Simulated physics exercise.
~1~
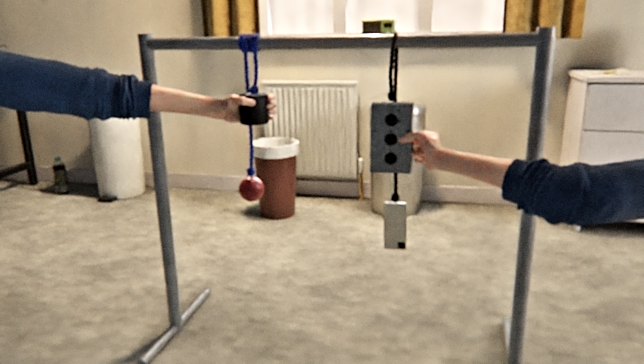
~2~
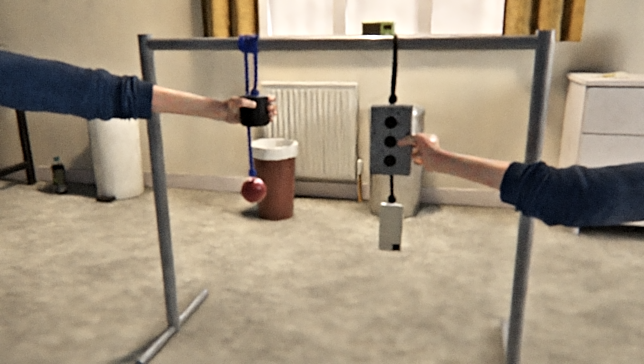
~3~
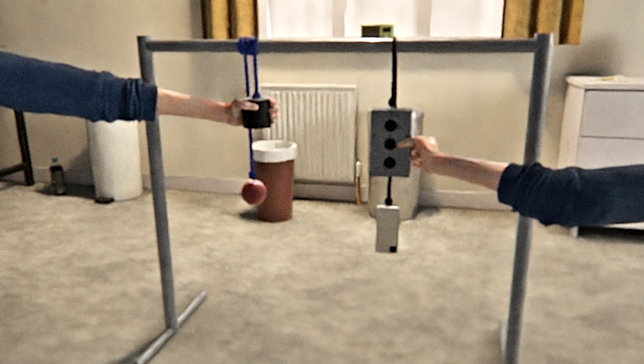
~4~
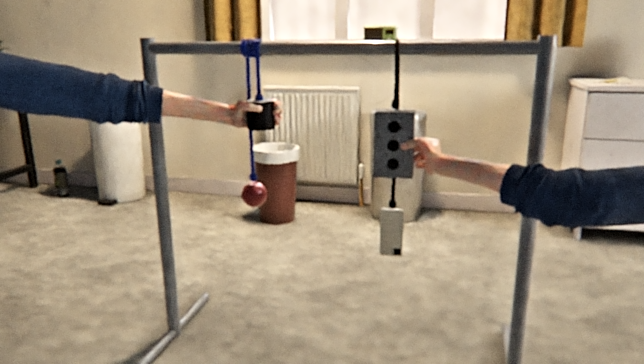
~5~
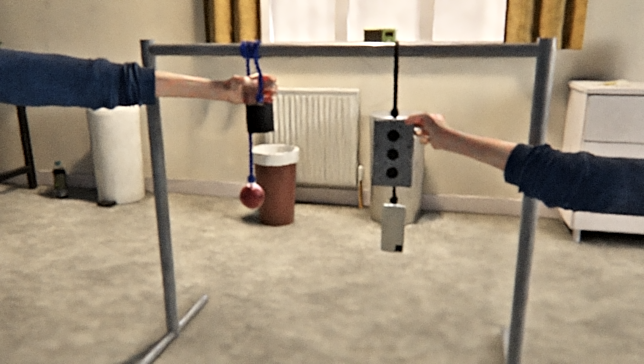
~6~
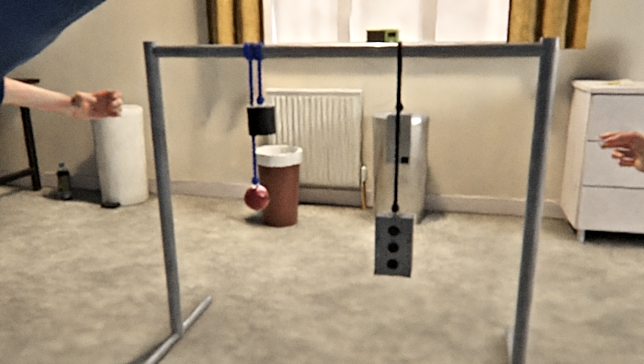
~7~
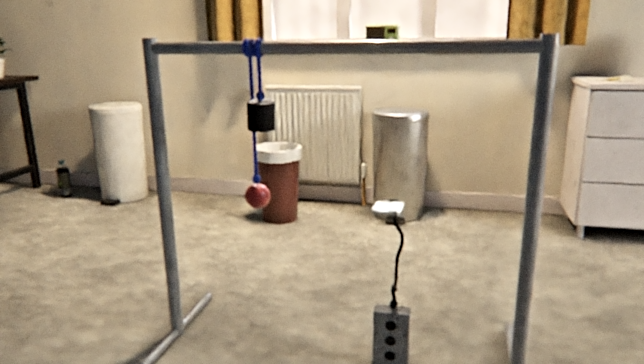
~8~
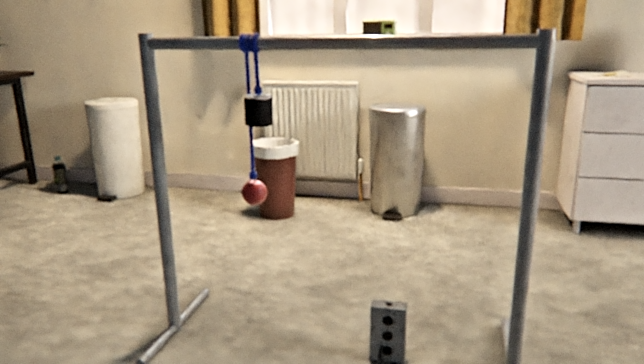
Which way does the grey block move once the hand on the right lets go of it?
The grey block moves downward, dropping from below the bar to the carpeted floor.
